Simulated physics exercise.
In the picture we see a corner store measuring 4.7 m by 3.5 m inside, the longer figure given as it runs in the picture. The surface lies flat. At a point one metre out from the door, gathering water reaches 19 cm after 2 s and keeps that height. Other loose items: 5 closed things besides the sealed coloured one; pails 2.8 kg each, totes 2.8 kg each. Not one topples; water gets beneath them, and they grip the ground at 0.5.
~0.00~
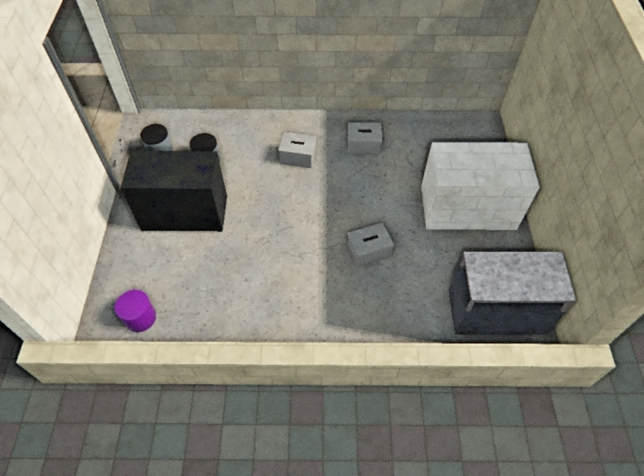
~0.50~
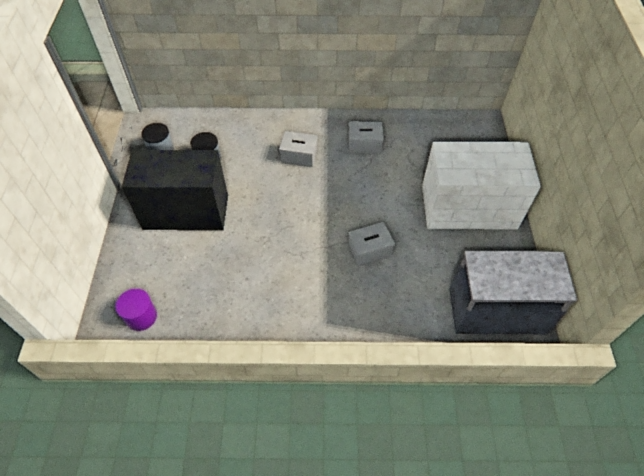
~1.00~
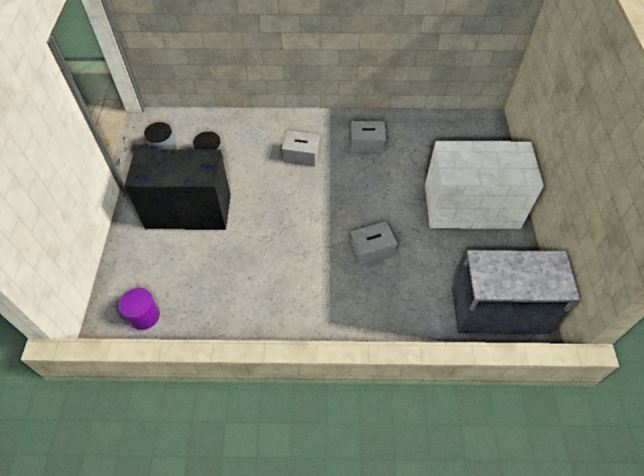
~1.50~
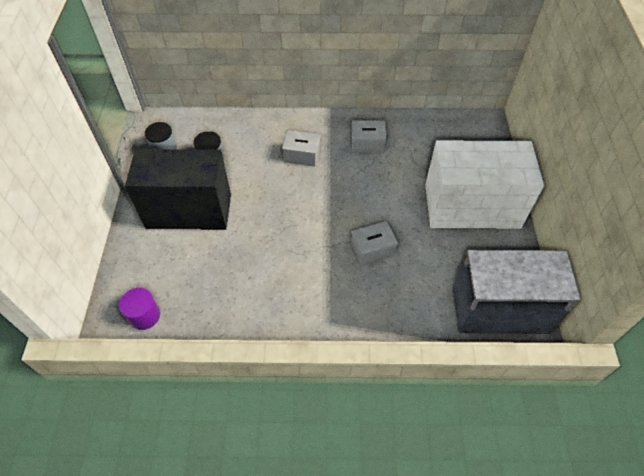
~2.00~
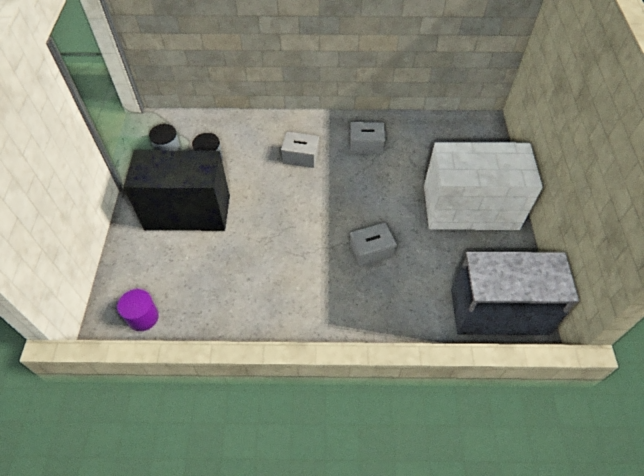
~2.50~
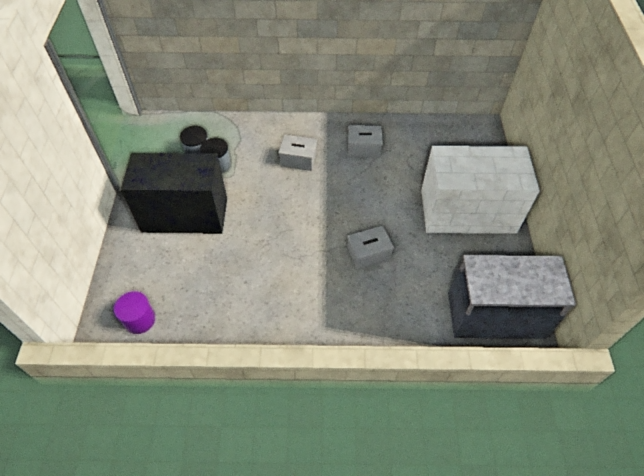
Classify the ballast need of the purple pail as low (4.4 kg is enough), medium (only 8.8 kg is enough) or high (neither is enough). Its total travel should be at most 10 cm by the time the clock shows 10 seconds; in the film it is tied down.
Low.
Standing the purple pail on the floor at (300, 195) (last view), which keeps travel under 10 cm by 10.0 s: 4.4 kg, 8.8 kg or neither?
So neither weight works.
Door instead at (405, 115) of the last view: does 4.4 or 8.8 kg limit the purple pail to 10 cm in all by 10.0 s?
The answer is that neither mass suffices.
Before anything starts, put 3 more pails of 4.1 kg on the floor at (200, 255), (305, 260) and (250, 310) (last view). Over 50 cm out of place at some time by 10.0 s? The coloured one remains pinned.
In that order: Short of it, less, less.
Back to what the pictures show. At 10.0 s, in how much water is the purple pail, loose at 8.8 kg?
Depth: Approx. 3 cm.
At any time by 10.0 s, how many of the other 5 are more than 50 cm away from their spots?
I get 5.
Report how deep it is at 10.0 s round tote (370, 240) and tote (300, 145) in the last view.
About 3 and 16 cm.
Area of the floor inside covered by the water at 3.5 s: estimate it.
Somewhere about 4.5 m2, give or take.
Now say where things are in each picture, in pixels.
In the first picture, the purple pail at (132, 304) rests on the ground; 0.0 m2 under water; 0 of 6 have shifted.
In the second picture, the purple pail at (133, 303), on the bottom; water covers 0.0 m2; 0 of 6 have shifted.
In the third picture, the purple pail at (136, 302), on the bottom; water covers 0.0 m2; 0 of 6 have shifted.
In the fourth picture, the purple pail at (136, 302), on the bottom; water covers 0.0 m2; 0 of 6 have shifted.
In the fifth picture, the purple pail at (135, 304), on the bottom; 0.4 m2 under water; 1 of 6 have shifted.
In the sixth picture, the purple pail at (131, 306), on the bottom; 1.4 m2 under water; 2 of 6 have shifted.
After 3.5 s the purple pail would be 0 cm from its start with 4.4 kg and 0 cm from its start with 8.8 kg; 0 cm of water round it then.
After 4.5 s the purple pail would be 0 cm from its start with 4.4 kg and 0 cm from its start with 8.8 kg; 0 cm of water round it then.
After 7.0 s the purple pail would be 0 cm from its start with 4.4 kg and 0 cm from its start with 8.8 kg; 1 cm of water round it then.
After 10.0 s the purple pail would be 0 cm from its start with 4.4 kg and 0 cm from its start with 8.8 kg; 3 cm of water round it then.
